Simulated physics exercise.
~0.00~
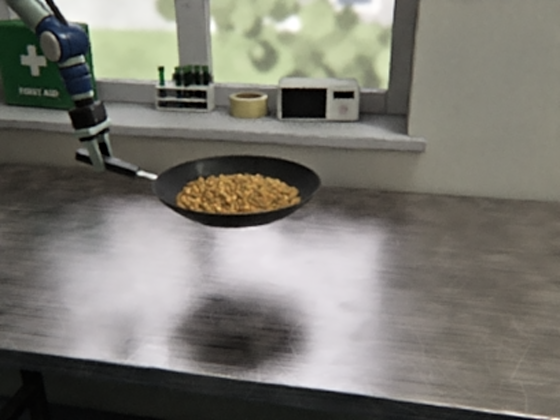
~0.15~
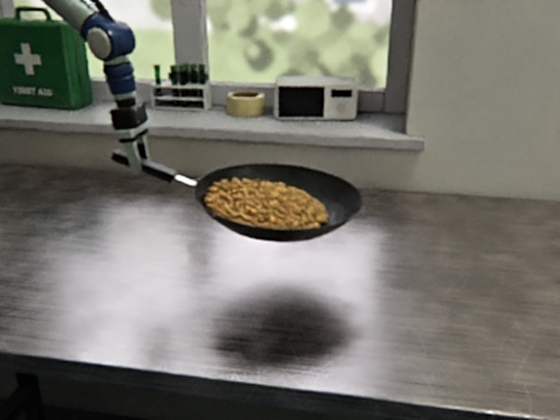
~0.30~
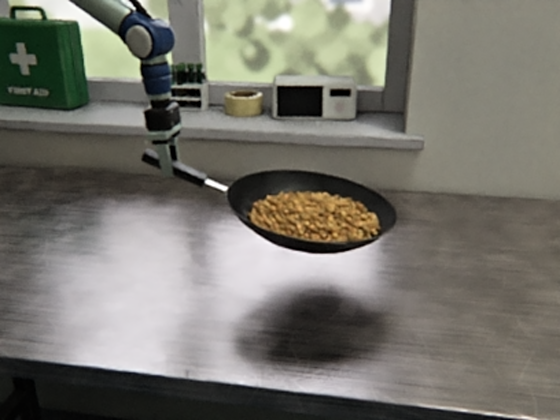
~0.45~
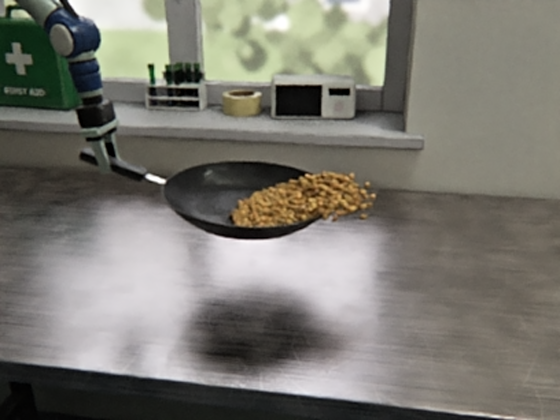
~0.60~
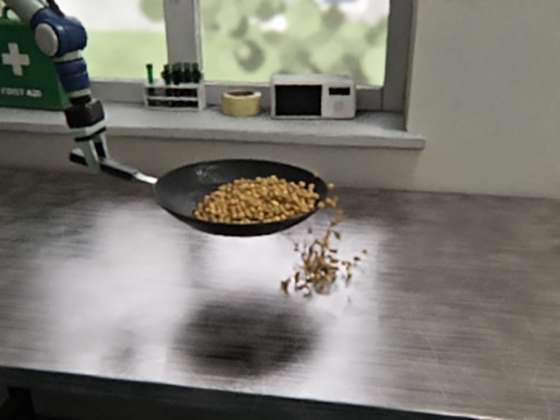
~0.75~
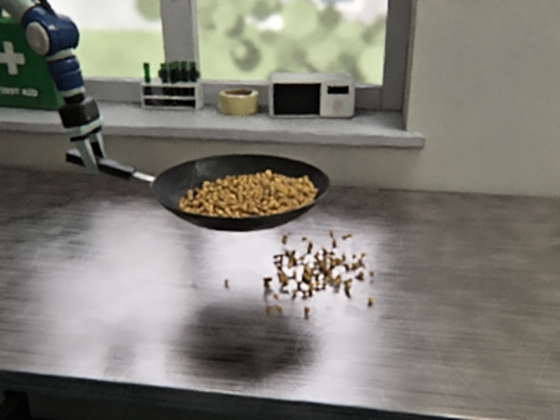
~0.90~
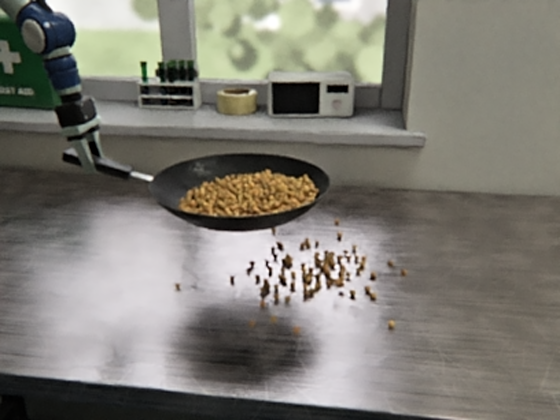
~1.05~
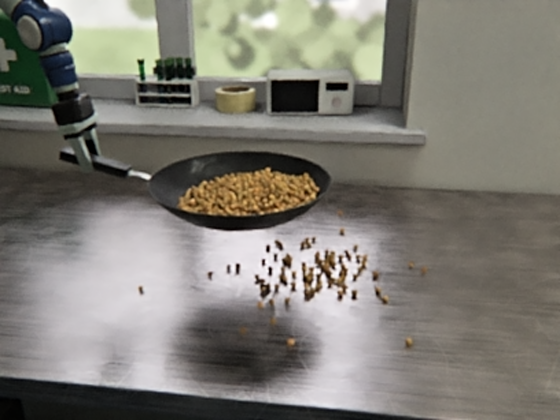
A robot arm jerks a pan of chickpeas right then left, spilling some onto the table.
